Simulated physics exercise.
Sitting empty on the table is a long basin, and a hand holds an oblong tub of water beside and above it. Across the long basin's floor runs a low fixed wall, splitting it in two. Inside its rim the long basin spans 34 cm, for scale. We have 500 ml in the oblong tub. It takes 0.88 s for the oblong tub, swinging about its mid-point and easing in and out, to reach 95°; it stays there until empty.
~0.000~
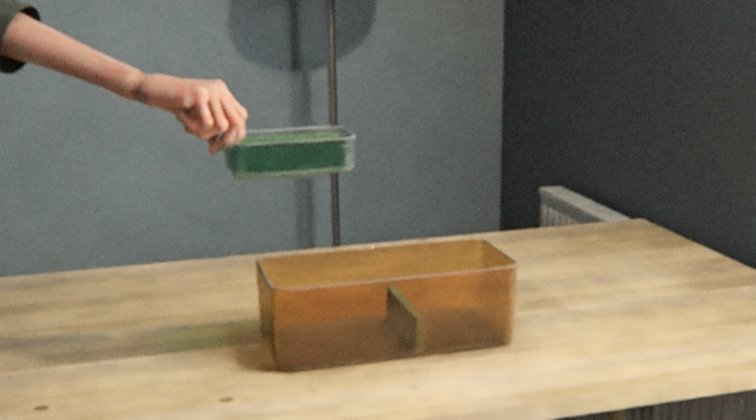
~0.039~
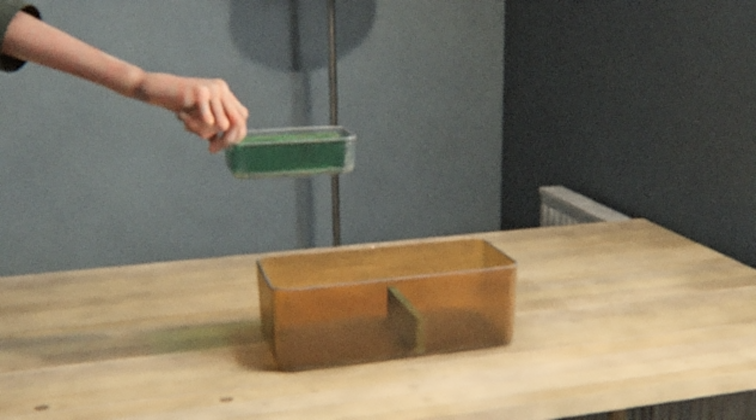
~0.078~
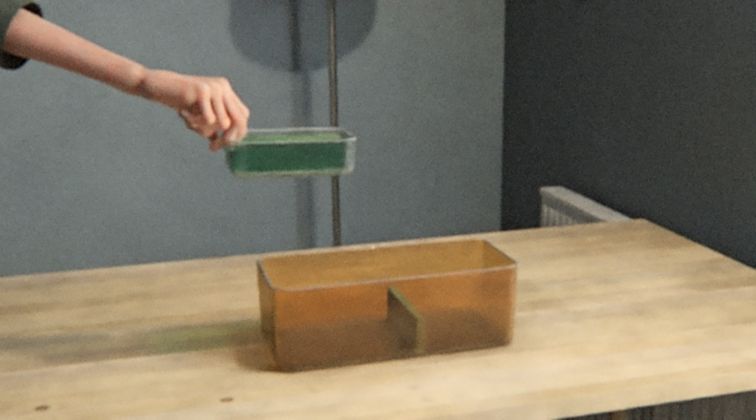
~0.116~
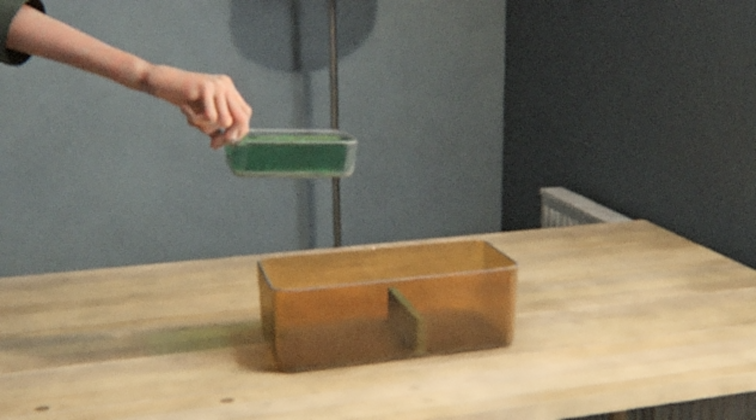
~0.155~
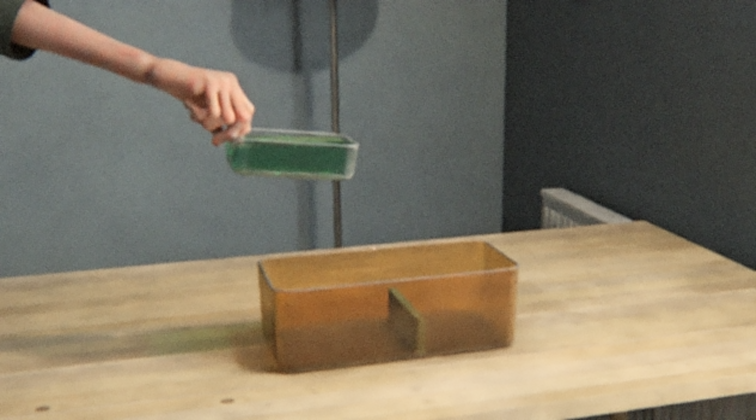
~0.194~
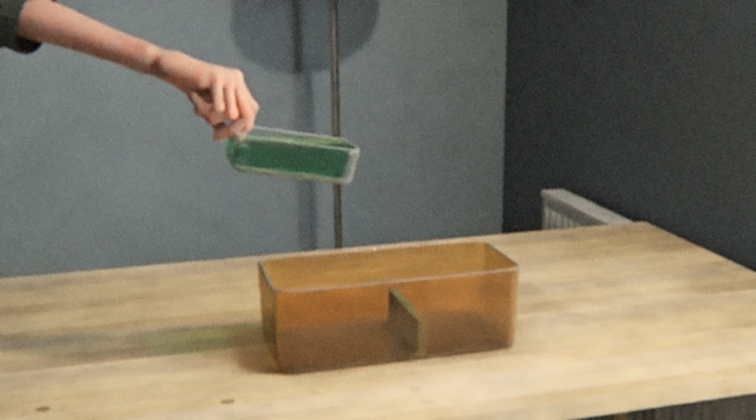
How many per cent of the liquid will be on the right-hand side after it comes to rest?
Some 48 per cent will be on the right-hand side.
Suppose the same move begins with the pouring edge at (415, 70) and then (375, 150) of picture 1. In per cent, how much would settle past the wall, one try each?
First 70, then 75 per cent.
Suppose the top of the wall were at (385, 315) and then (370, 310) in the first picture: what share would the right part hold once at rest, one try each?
First 70, then 80 per cent.
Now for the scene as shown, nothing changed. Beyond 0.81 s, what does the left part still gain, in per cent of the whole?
It comes to near 5 per cent.
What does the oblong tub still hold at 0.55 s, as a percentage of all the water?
I'd put it near 20 percent.
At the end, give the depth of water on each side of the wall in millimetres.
About 8 mm left, about 12 mm right.
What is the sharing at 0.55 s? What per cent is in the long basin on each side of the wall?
Roughly 12 sits left and 9 sits right.
Then, 0.55 s in, the tilt is 66° and 21 per cent is still to pour, 12 is left of the wall and 9 right of it.
Then, 0.81 s in, the tilt is 94° and 3 per cent is still to pour, 42 is left of the wall and 49 right of it.
Then, 1.08 s in, the tilt is 95° and 0 per cent is still to pour, 46 is left of the wall and 48 right of it.
Then, 1.38 s in, the tilt is 95° and 0 per cent is still to pour, 47 is left of the wall and 48 right of it.
Finally, 47 per cent lies left of the wall, 48 right of it and 5 outside.
